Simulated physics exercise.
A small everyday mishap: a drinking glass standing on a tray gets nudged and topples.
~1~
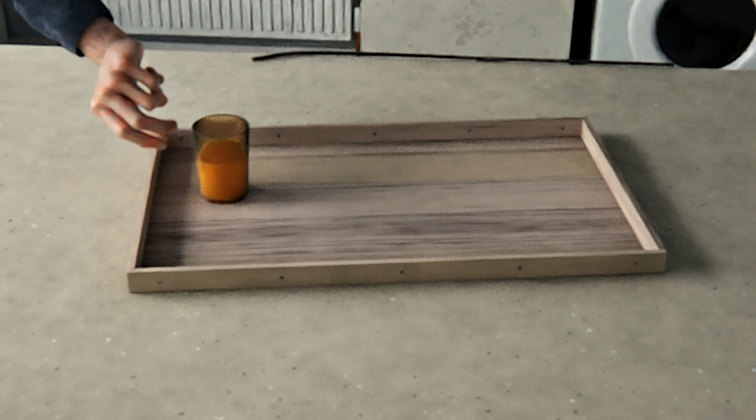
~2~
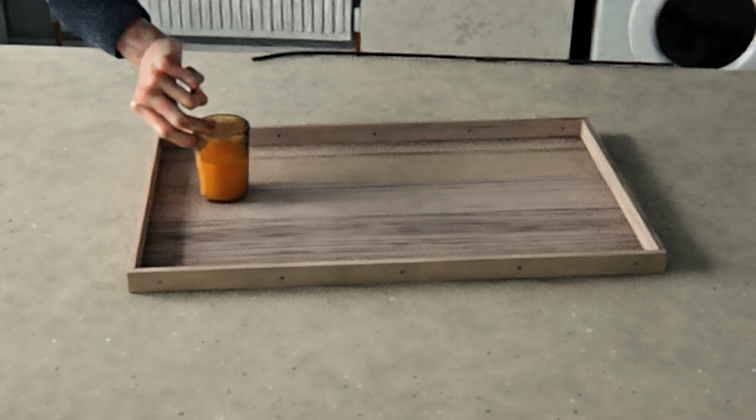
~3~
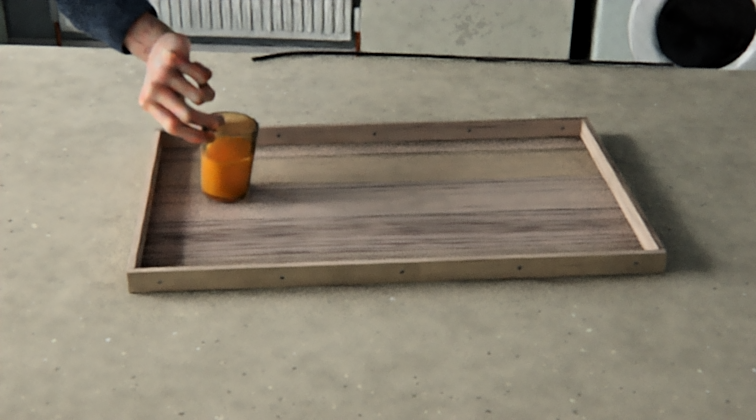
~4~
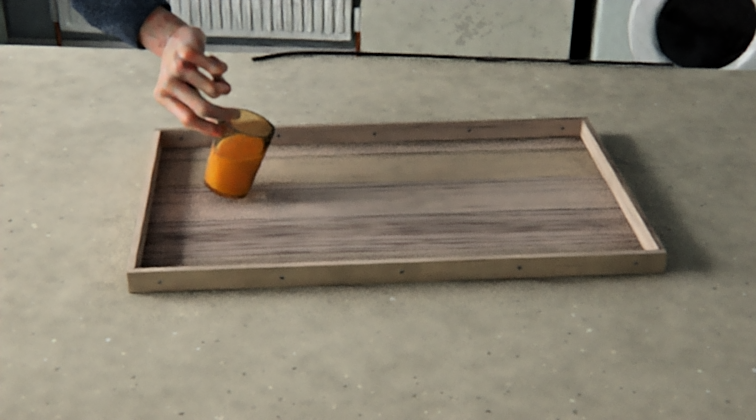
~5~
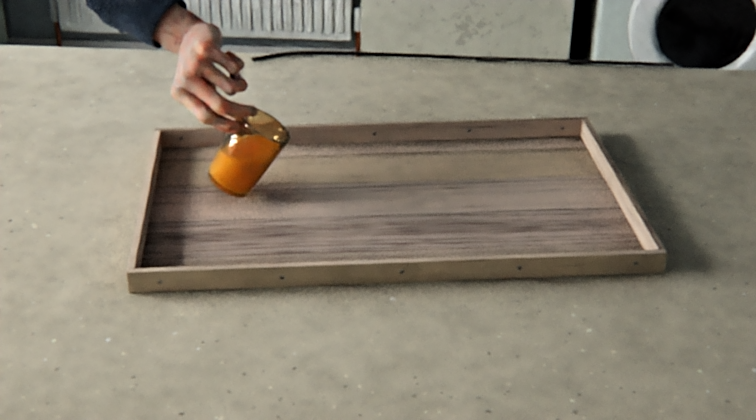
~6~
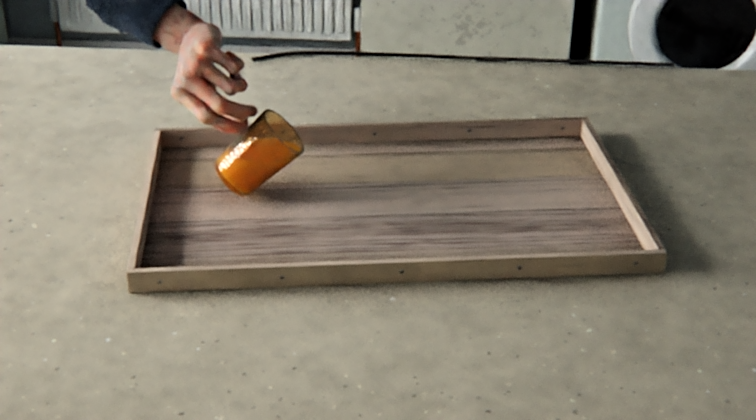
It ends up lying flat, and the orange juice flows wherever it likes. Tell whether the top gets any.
The top gets none.
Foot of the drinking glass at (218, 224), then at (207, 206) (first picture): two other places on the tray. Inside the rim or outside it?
First it keeps within the tray, then it keeps within the tray.
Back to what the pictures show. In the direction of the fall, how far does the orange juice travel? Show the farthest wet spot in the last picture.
Spill front, last frame: Approx. (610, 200).
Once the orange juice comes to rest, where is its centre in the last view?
In the last view, its middle sits roughly at (505, 189).
Shortly, the drinking glass lies in the tray; the puddle covers about as much as a plate; none is outside.
Then, the puddle covers about as much as a tray; none is outside.
At the finish, the puddle covers about as much as a tray; none is outside.
